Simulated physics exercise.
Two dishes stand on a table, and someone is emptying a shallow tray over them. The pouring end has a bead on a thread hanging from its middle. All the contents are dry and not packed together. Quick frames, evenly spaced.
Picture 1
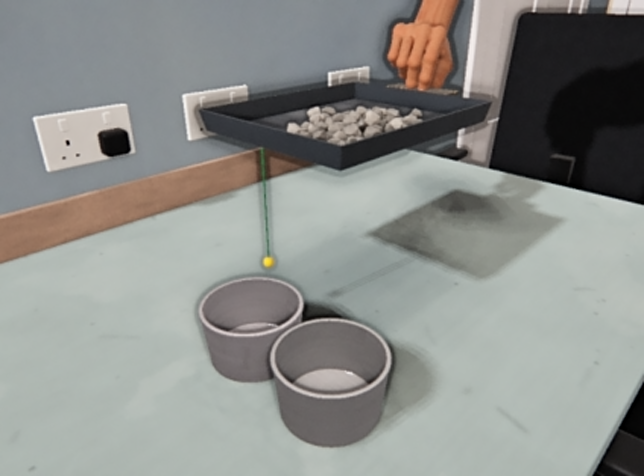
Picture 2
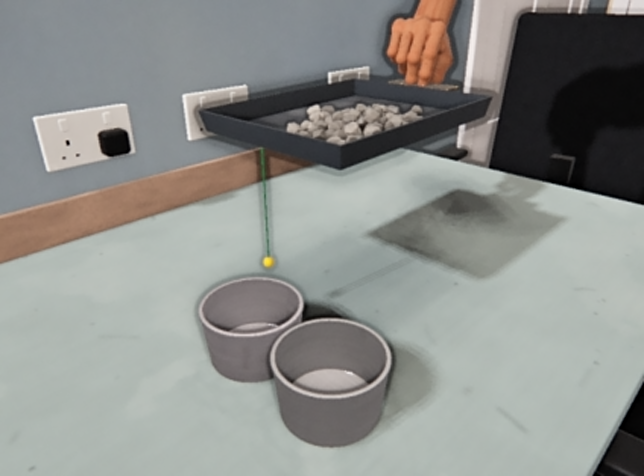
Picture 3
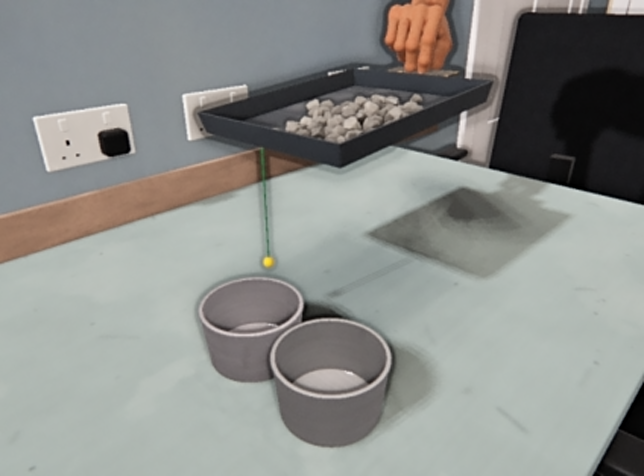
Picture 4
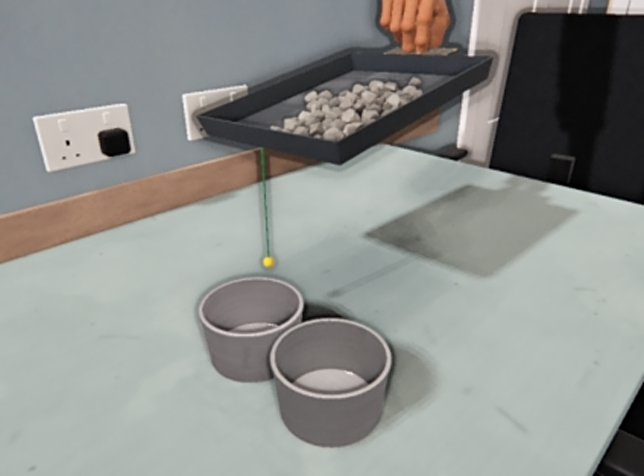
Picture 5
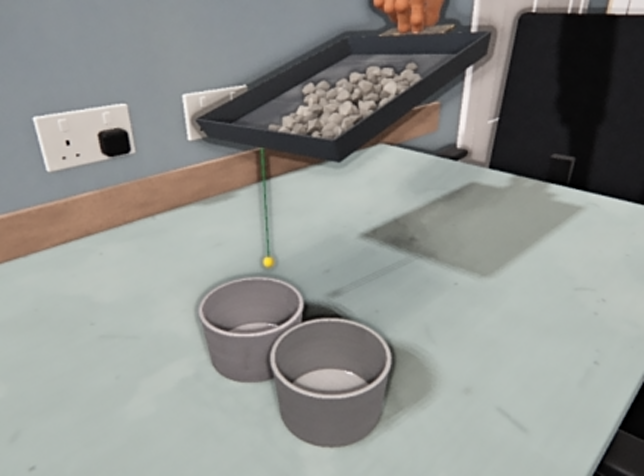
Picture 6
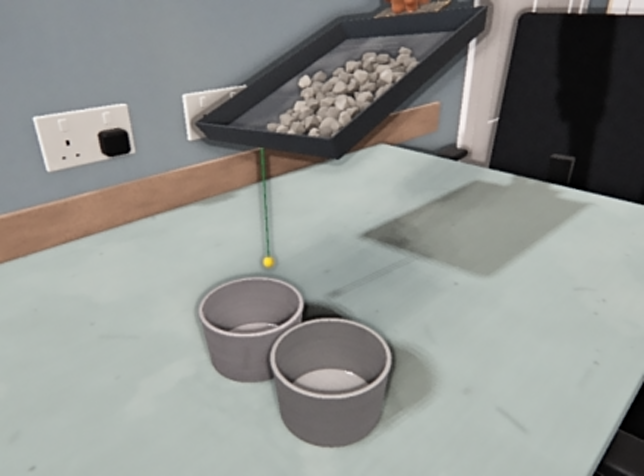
A dark, shallow tray of pale grey gravel, held at its far edge by an orange-brown hand, hangs above a pale green tabletop, seen from slightly above by a still camera. Two grey dishes stand close together below, near a blue-grey wall with white sockets, while a yellow bead hangs on a green thread. The hand raises the far edge, steepening the tray towards its lower left corner, and the gravel stays heaped inside.
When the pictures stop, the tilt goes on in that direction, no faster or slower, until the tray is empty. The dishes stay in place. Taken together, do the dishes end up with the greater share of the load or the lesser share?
Caught: Below half.
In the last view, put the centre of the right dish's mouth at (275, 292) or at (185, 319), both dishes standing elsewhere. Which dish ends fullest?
Well, the left-side one at the first spot and the right-side one at the second.
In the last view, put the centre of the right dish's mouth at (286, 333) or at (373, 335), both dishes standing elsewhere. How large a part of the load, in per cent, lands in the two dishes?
Roughly 50% on the first try and 0% on the second.
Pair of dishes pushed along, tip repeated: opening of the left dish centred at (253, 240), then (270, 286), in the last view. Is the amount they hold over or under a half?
Taking the places in turn, it's shy of half and then shy of half.
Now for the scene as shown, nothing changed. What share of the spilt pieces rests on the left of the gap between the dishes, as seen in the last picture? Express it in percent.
About 100 percent.
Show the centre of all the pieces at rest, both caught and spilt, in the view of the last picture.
Roughly pixel (184, 311).
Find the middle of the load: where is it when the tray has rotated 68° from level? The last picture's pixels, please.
Mark it at roughly (259, 117) in the final frame.
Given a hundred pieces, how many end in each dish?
Final share: Left dish at 10 per cent, right dish at 0 per cent.
Soon after the last picture, tray tipped steeply; nearly all on the tray; a stray few in the air.
A little later, tray tipped past a quarter turn; about a quarter on the tray; a stray few in the left dish; about half outside both; about a quarter in the air.
Later still, tray tipped past a quarter turn; a small part in the left dish; most outside both.
At rest, tray tipped past a quarter turn; none in the right dish; a small part in the left dish; most outside both.
